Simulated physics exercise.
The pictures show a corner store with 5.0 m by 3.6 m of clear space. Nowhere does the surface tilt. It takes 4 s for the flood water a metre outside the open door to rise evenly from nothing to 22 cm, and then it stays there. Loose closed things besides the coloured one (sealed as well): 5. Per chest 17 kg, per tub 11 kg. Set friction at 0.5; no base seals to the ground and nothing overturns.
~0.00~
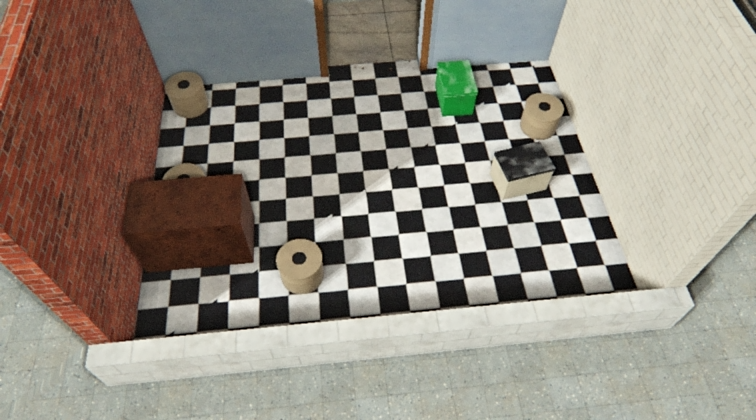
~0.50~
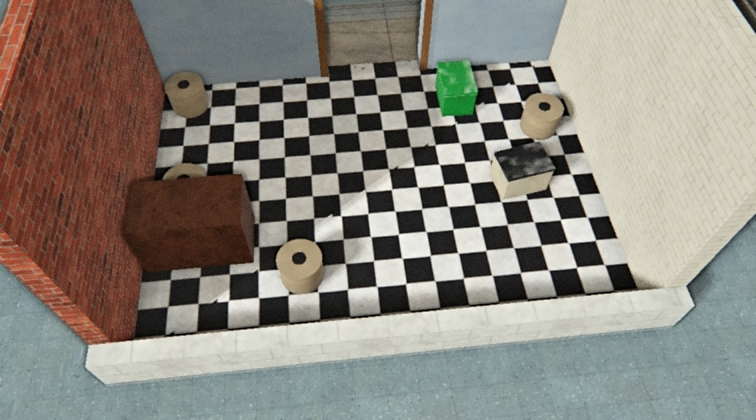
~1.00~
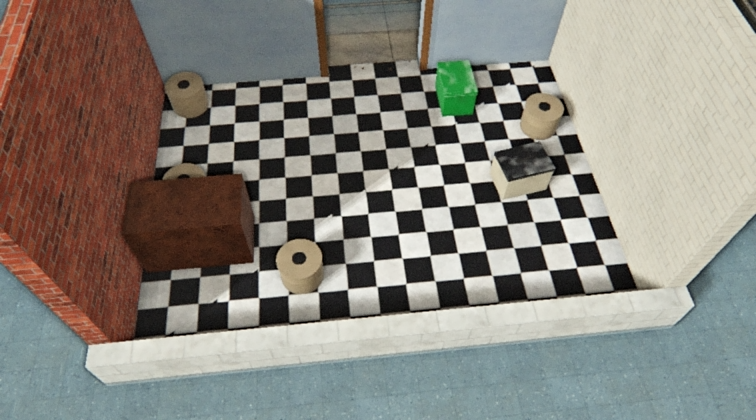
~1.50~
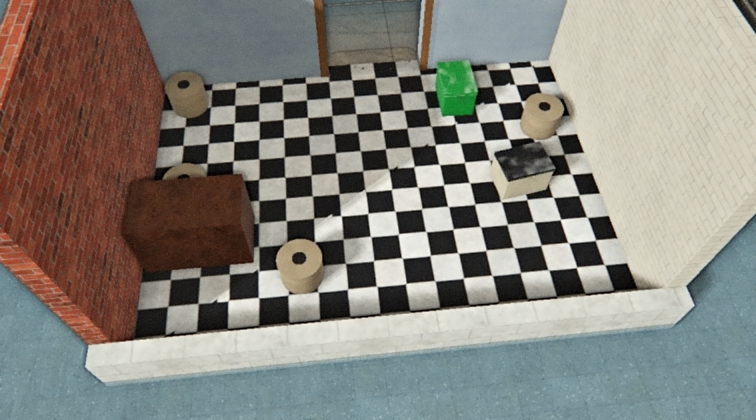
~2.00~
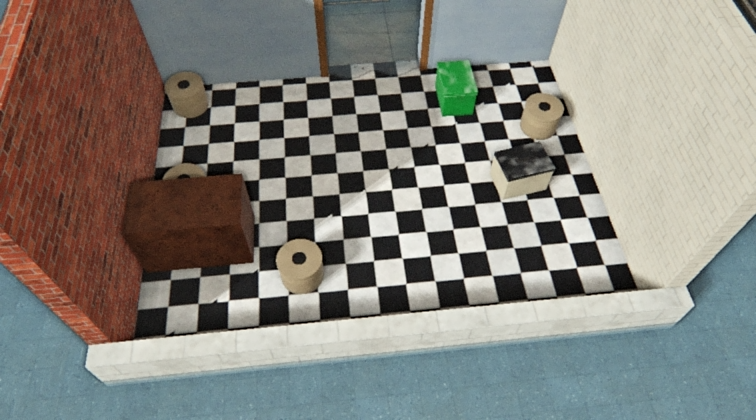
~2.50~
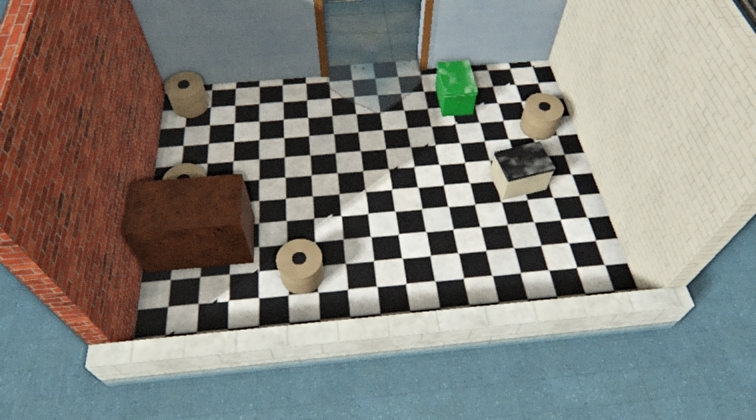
In a small store with a black-and-white checkered floor, water covered the pavement outside, then crept through the back doorway onto the tiles, while the green chest, the tubs and the other boxes stayed still.
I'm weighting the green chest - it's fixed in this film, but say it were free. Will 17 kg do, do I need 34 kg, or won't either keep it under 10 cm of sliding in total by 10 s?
17 kg will do.
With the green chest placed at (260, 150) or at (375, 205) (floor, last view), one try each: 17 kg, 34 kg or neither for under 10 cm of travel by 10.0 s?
Going in order: Both weights work, heavier weight required.
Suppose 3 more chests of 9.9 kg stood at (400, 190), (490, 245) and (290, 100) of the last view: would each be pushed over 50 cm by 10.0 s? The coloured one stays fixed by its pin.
Answer by position: Outside the range; outside the range; inside the range.
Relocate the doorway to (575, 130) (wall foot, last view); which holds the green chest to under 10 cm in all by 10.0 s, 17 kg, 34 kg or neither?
Just the heavy one.
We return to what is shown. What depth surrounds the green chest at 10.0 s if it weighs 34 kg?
Something like 6 centimetres.
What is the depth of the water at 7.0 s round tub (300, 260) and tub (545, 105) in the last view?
Around 7 cm and 1 cm.
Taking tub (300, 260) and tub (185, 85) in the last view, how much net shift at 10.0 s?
One is off by 120 cm, the other by 0 cm, in the order asked.
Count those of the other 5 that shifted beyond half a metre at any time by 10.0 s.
That comes to 1.
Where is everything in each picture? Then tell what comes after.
In the first picture, the green chest at (457, 77), on the bottom; 0.0 m2 under water; 0 of 6 have shifted.
In the second picture, the green chest at (457, 77), on the bottom; water covers 0.0 m2; 0 of 6 have shifted.
In the third picture, the green chest at (457, 77) rests on the ground; 0.0 m2 under water; 0 of 6 have shifted.
In the fourth picture, the green chest at (457, 77) rests on the ground; 0.0 m2 under water; 0 of 6 have shifted.
In the fifth picture, the green chest at (457, 77) rests on the ground; 0.0 m2 under water; 0 of 6 have shifted.
In the sixth picture, the green chest at (457, 77) rests on the ground; 0.6 m2 under water; 0 of 6 have shifted.
After 3.5 s the green chest would be 0 cm from its start with 17 kg and 0 cm from its start with 34 kg; 1 cm of water round it then.
After 4.5 s the green chest would be 0 cm from its start with 17 kg and 0 cm from its start with 34 kg; 3 cm of water round it then.
After 7.0 s the green chest would be 0 cm from its start with 17 kg and 0 cm from its start with 34 kg; 3 cm of water round it then.
After 10.0 s the green chest would be 1 cm from its start with 17 kg and 0 cm from its start with 34 kg; 6 cm of water round it then.
